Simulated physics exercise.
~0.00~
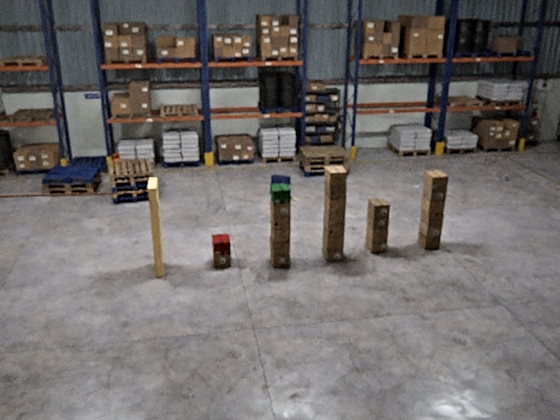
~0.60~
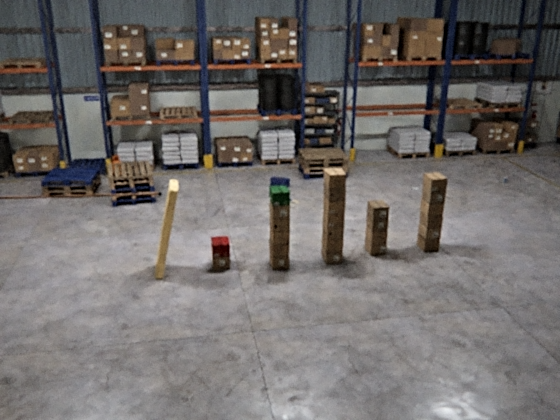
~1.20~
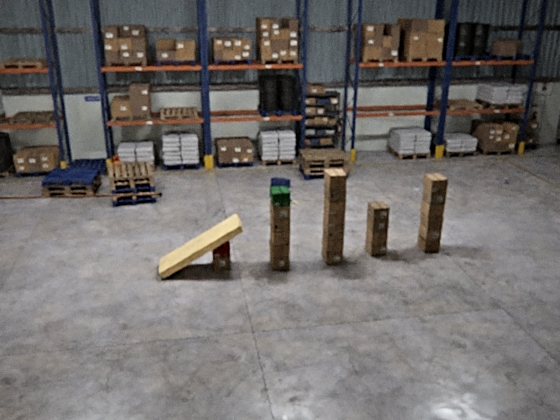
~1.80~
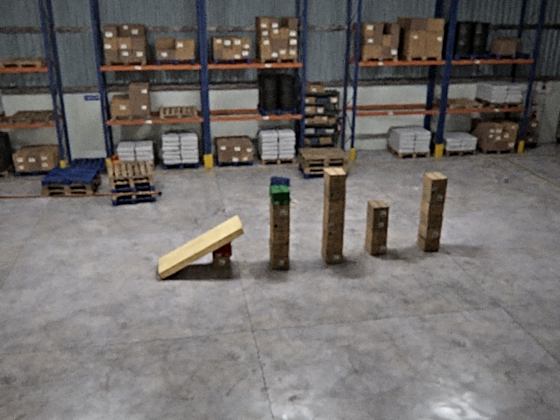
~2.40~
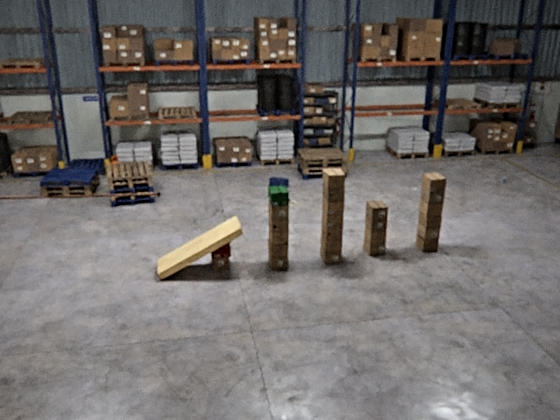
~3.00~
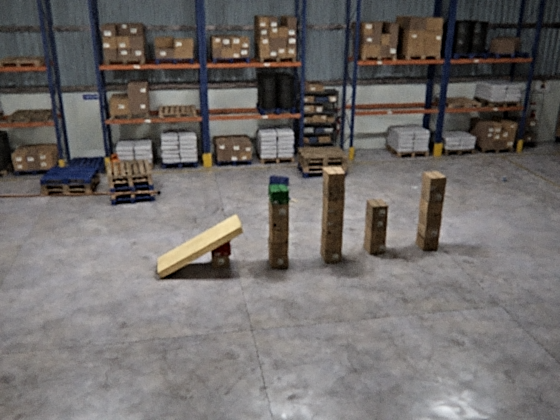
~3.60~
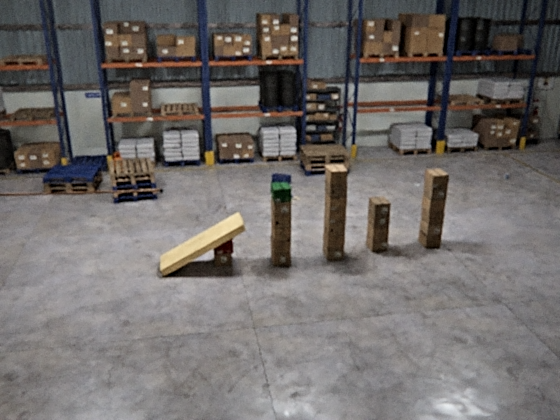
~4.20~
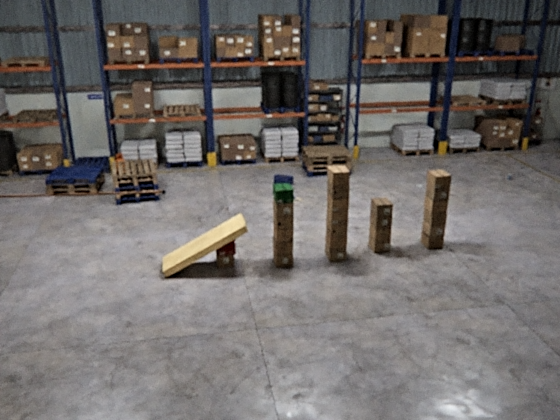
On a warehouse floor in front of loaded racks, a tall pale yellow board tips to the right and lands on a short stack topped by a red carton, where it stays propped at a slant, while the four taller carton stacks beyond, one with a green carton, remain standing.
